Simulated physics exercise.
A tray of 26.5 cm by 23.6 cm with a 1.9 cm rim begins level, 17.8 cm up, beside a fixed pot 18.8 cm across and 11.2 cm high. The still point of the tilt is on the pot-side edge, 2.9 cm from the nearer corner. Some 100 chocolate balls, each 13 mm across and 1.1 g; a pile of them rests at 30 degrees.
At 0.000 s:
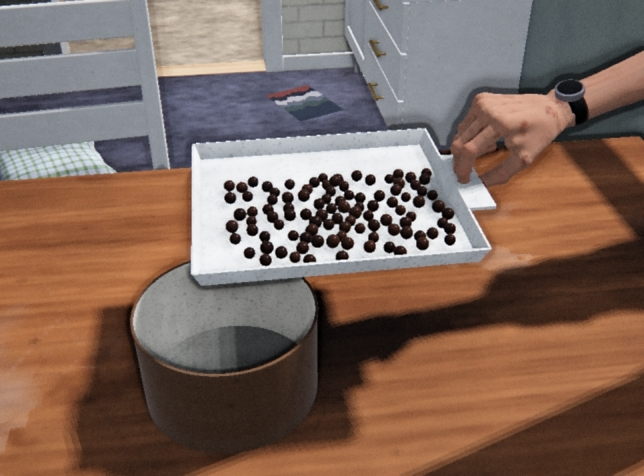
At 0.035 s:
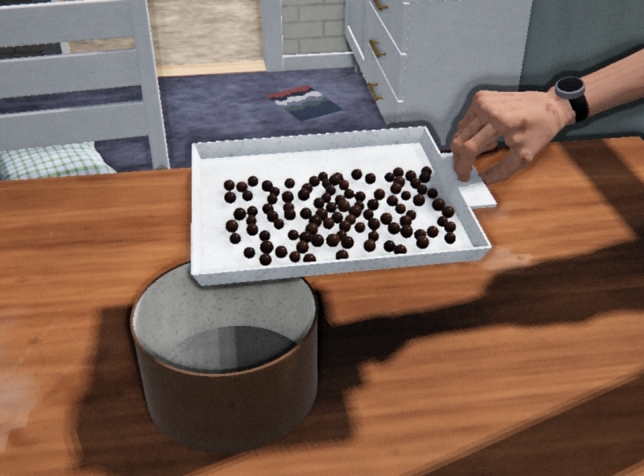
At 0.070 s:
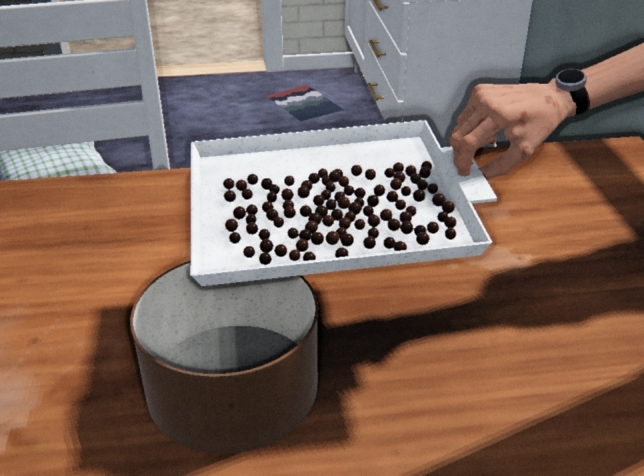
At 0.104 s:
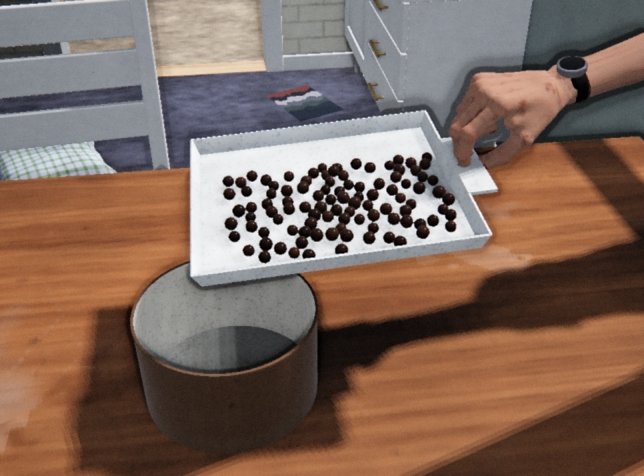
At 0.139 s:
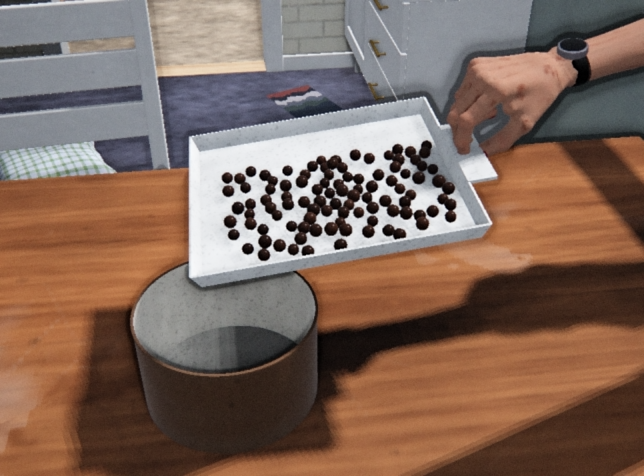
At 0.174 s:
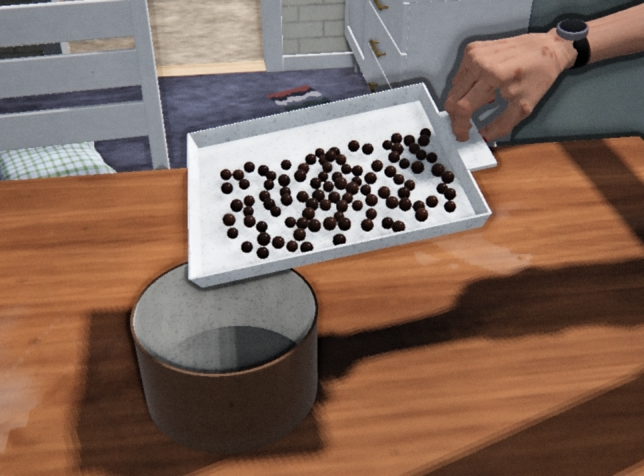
A white, shallow-rimmed tray scattered with dark brown chocolate balls is held above a wooden table in a room, seen from slightly above by a still camera. A round pot with a brown outside and grey inside stands below its left end, with pale slatted furniture and drawers behind. A hand wearing a dark watch raises the tray's right side, slowly, then faster, tilting it leftward.
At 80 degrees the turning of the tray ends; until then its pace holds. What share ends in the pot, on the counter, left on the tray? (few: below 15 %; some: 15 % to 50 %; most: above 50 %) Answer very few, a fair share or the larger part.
In the pot: The larger part; on the counter: A fair share; left on the tray: Very few.
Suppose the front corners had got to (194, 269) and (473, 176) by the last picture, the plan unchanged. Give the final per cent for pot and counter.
Pot 25, counter 75.
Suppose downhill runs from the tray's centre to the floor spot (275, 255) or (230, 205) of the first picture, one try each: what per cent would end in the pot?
Some 80 and 40 per cent.
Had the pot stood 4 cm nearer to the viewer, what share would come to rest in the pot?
In that case some 85 per cent.
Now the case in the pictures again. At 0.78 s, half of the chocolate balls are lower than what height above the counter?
About 20 cm.
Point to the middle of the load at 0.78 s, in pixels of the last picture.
At about (184, 246).
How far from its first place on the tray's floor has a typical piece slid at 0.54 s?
About 9 cm.
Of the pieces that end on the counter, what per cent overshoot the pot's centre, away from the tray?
Roughly 100 per cent.
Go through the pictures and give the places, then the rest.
In the first frame, tray tilt 0 degrees, front corners at (200, 269) and (482, 245); middle of the pieces at (344, 207); pot at (225, 309).
In the second frame, tray tilt 0 degrees, front corners at (200, 269) and (482, 243); middle of the pieces at (344, 206).
In the third frame, tray tilt 2 degrees, front corners at (199, 269) and (482, 239); middle of the pieces at (344, 203).
In the fourth frame, tray tilt 4 degrees, front corners at (199, 270) and (482, 231), lowest corner left front; middle of the pieces at (343, 198).
In the fifth frame, tray tilt 7 degrees, front corners at (198, 271) and (482, 221), lowest corner left front; middle of the pieces at (342, 191).
In the sixth frame, tray tilt 11 degrees, front corners at (197, 272) and (481, 210), lowest corner left front; middle of the pieces at (341, 184); pot at (225, 309). The tray's pace is about 95 degrees a second.
After 0.54 s, tilt 45 degrees; the tray holds 100 %, the pot 0 %.
After 0.78 s, tilt 67 degrees; the tray holds 75 %, the pot 10 %.
Then, at 1.13 s, tilt 80 degrees; the tray holds 15 %, the pot 50 %.
In the end, at 2.1 s, pot 75 %, counter 25 %, tray 0 %.
